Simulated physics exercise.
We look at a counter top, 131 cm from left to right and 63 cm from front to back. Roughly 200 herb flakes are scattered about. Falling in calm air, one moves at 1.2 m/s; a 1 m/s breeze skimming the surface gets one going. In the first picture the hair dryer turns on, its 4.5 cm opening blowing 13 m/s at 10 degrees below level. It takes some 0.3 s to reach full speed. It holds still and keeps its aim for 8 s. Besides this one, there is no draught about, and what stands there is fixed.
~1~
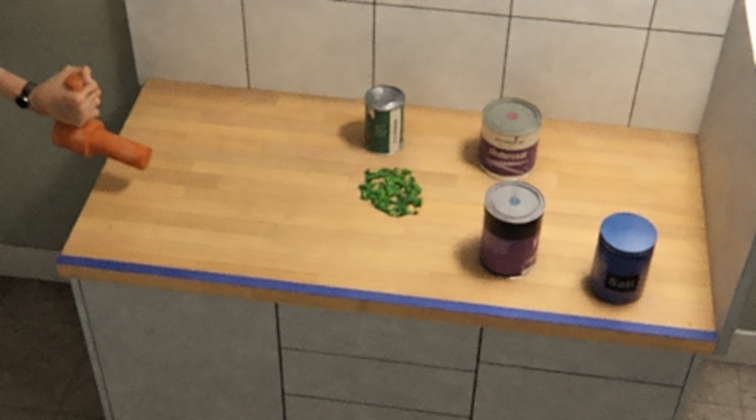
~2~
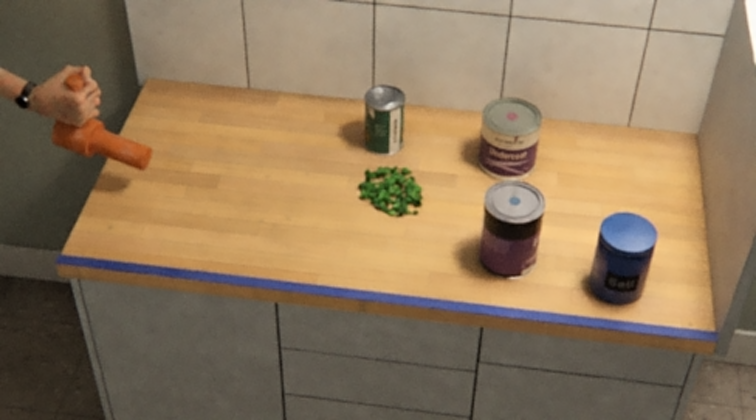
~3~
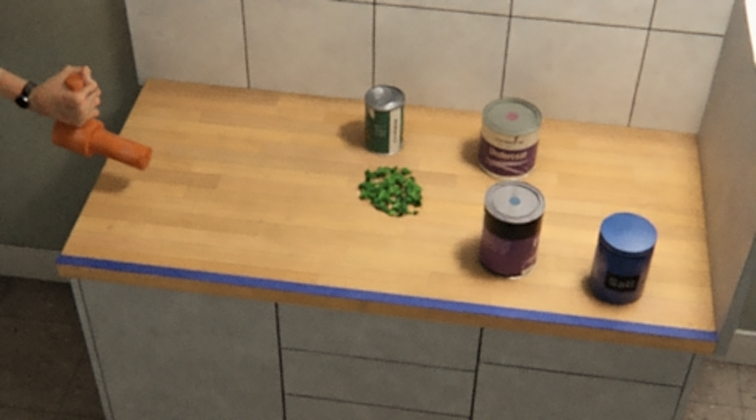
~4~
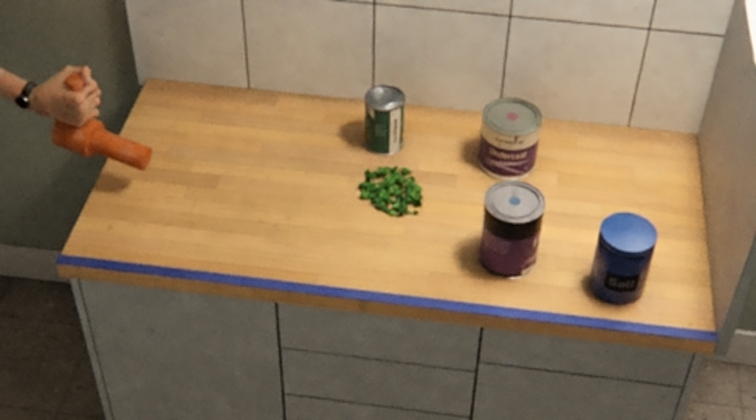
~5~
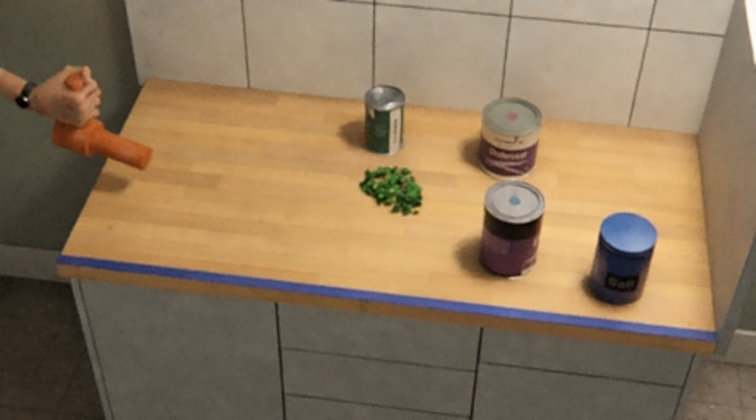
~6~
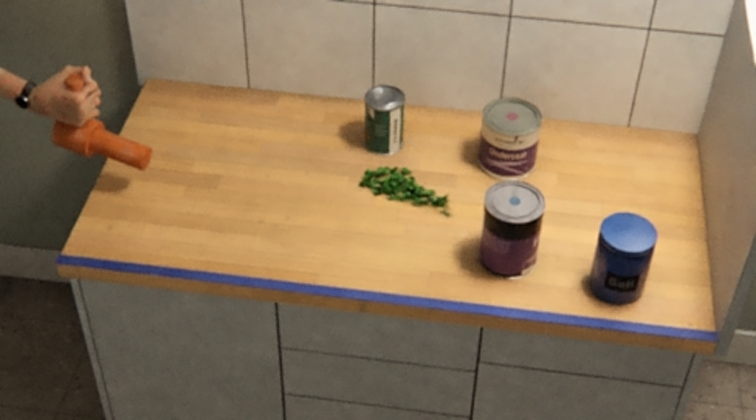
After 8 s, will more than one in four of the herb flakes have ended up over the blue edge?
No.
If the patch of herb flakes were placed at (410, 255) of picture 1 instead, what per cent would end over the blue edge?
About 80 %.
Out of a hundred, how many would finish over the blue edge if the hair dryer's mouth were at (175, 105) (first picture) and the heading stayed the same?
That would come to roughly 80 %.
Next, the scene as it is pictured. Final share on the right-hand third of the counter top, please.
Share at the end: Close to 50 %.
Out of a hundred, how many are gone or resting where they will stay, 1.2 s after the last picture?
About 40 %.
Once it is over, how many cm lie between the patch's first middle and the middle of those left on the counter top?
About 35 centimetres.
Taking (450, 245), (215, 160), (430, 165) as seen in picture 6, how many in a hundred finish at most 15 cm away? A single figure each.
0 %, 0 %, 40 %.
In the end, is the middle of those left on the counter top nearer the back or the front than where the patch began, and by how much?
Towards the back, some 30 cm.
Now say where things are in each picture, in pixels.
In the first frame, the middle of the herb flakes is near (388, 192), none has stirred yet and the mouth of the hair dryer is at (147, 159).
In the second frame, the middle of the herb flakes is near (388, 191), none has stirred yet and the blue edge is centred on (377, 302).
In the third frame, the middle of the herb flakes is near (388, 191), none has stirred yet, the top of a tin is at (385, 97) and the top of a tin is at (512, 116).
In the fourth frame, the middle of the herb flakes is near (388, 191) and none has stirred yet.
In the fifth frame, the middle of the herb flakes is near (393, 188) and about 5 % have left their places.
In the sixth frame, the middle of the herb flakes is near (400, 187), the farthest in sight from the hair dryer is at (448, 216) and about 40 % have left their places.
Then, 1.2 s after the last picture, 2 % are over the blue edge; the middle of those still in play is near (623, 127); 38 % have settled or left.
Then, 2.2 s after the last picture, 2 % are over the blue edge; the middle of those still in play is near (523, 120); 54 % have settled or left.
Then, 4.1 s after the last picture, 2 % are over the blue edge; the middle of those still in play is near (515, 119); 59 % have settled or left.
Then, 7.7 s after the last picture, at the end, 2 % are over the blue edge; the middle of those still in play is near (509, 116).
